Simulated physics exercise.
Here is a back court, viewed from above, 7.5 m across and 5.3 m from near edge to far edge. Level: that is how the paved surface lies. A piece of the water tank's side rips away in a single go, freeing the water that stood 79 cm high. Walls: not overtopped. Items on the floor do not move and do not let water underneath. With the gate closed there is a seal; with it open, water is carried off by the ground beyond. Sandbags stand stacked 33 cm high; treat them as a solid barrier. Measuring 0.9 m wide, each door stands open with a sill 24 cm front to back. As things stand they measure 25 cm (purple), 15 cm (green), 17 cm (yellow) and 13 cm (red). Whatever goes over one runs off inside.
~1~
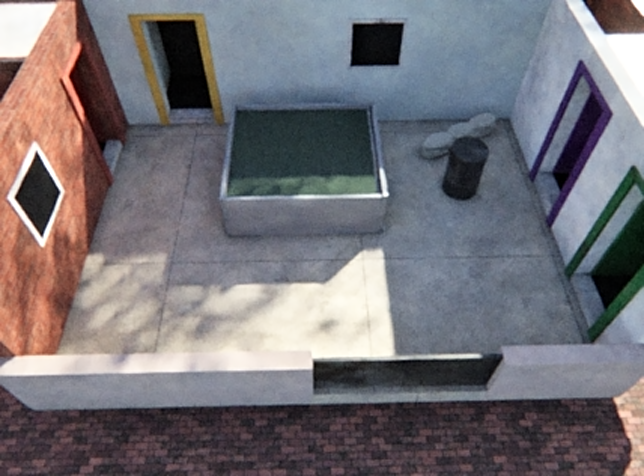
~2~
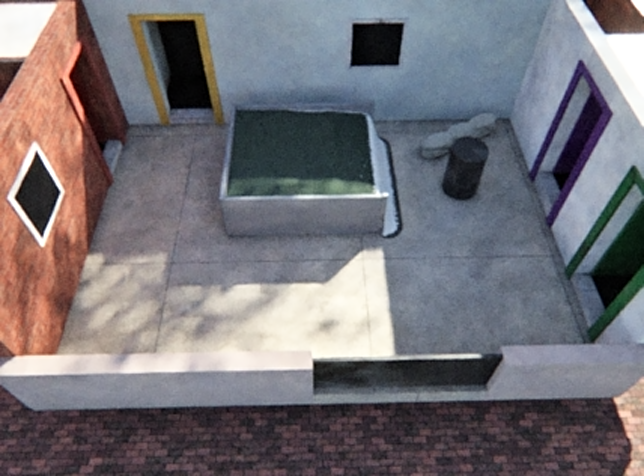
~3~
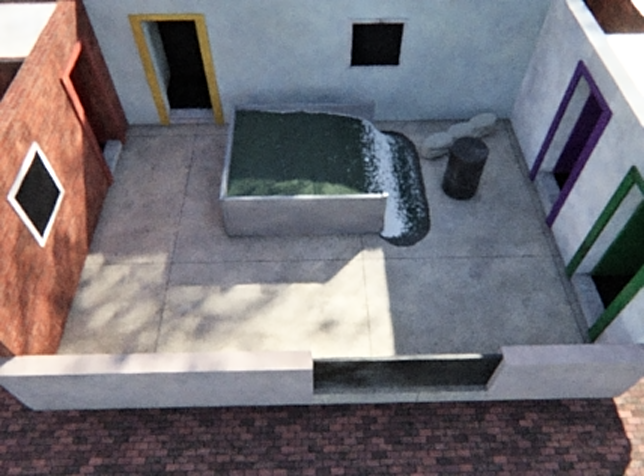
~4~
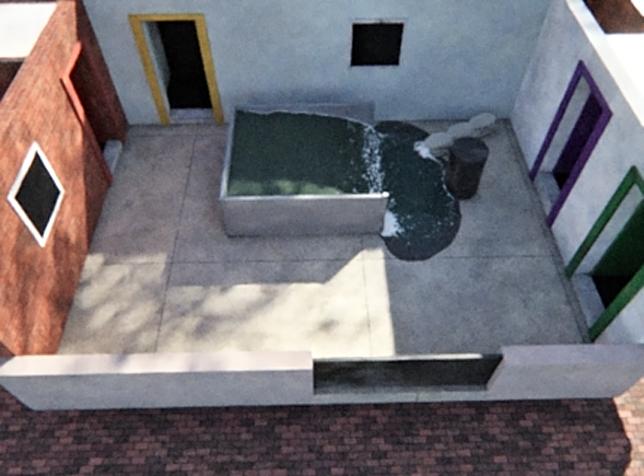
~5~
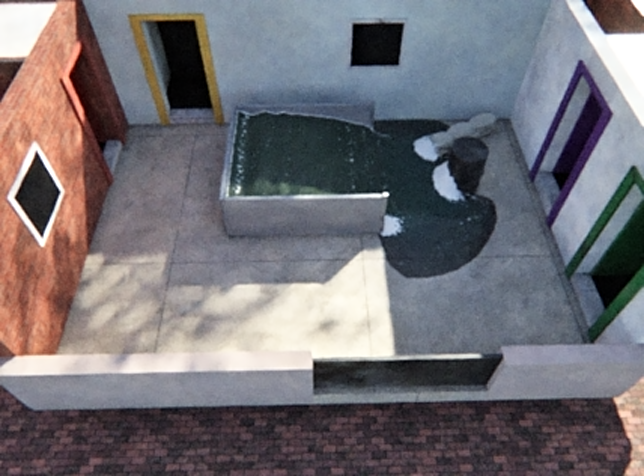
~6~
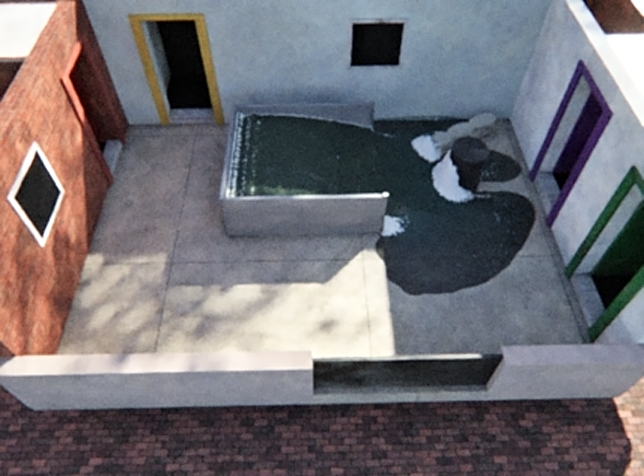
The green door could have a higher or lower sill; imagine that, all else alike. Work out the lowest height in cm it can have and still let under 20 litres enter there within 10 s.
The lowest such height is roughly 27 cm.
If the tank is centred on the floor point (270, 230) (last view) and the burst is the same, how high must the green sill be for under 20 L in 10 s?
Then it needs to be around 32 cm high.
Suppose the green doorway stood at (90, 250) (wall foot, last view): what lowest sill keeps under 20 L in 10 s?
Around 13.5 cm would do it.
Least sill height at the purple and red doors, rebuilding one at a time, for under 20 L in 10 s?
Some 29 cm for purple, some 10.5 cm for red.
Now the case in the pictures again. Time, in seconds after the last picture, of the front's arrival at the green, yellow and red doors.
Times: Green 0.5 seconds, yellow 3.0 seconds, red 3.8 seconds.
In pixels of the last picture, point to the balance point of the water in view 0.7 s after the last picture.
My guess is close to (370, 186).
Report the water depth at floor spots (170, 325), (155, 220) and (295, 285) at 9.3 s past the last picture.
Depth: About 12, 8, 6 cm.
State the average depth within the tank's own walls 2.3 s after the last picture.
I'd put it near 19 cm.
Then, 0.7 s after the last picture water covers 30 % of the floor, deepest (55 cm) near (438, 189); 14 cm at the green door, 0 litres in over its 15 cm sill.
Then, 2.3 s after the last picture water covers 45 % of the floor, deepest (40 cm) near (453, 167); 27 cm at the green door, 45 litres in over its 15 cm sill.
Then, 9.3 s after the last picture water covers 95 % of the floor, deepest (18 cm) near (157, 381); 8 cm at the green door, 180 litres in over its 15 cm sill.
At the green door as built, the water peaked near 31 cm, 2.7 s after the last picture.
With a sill of 23 cm, 49 litres would have come in within the 10 s; with 31 cm, 8 litres. So under 20 litres takes about 27 cm.
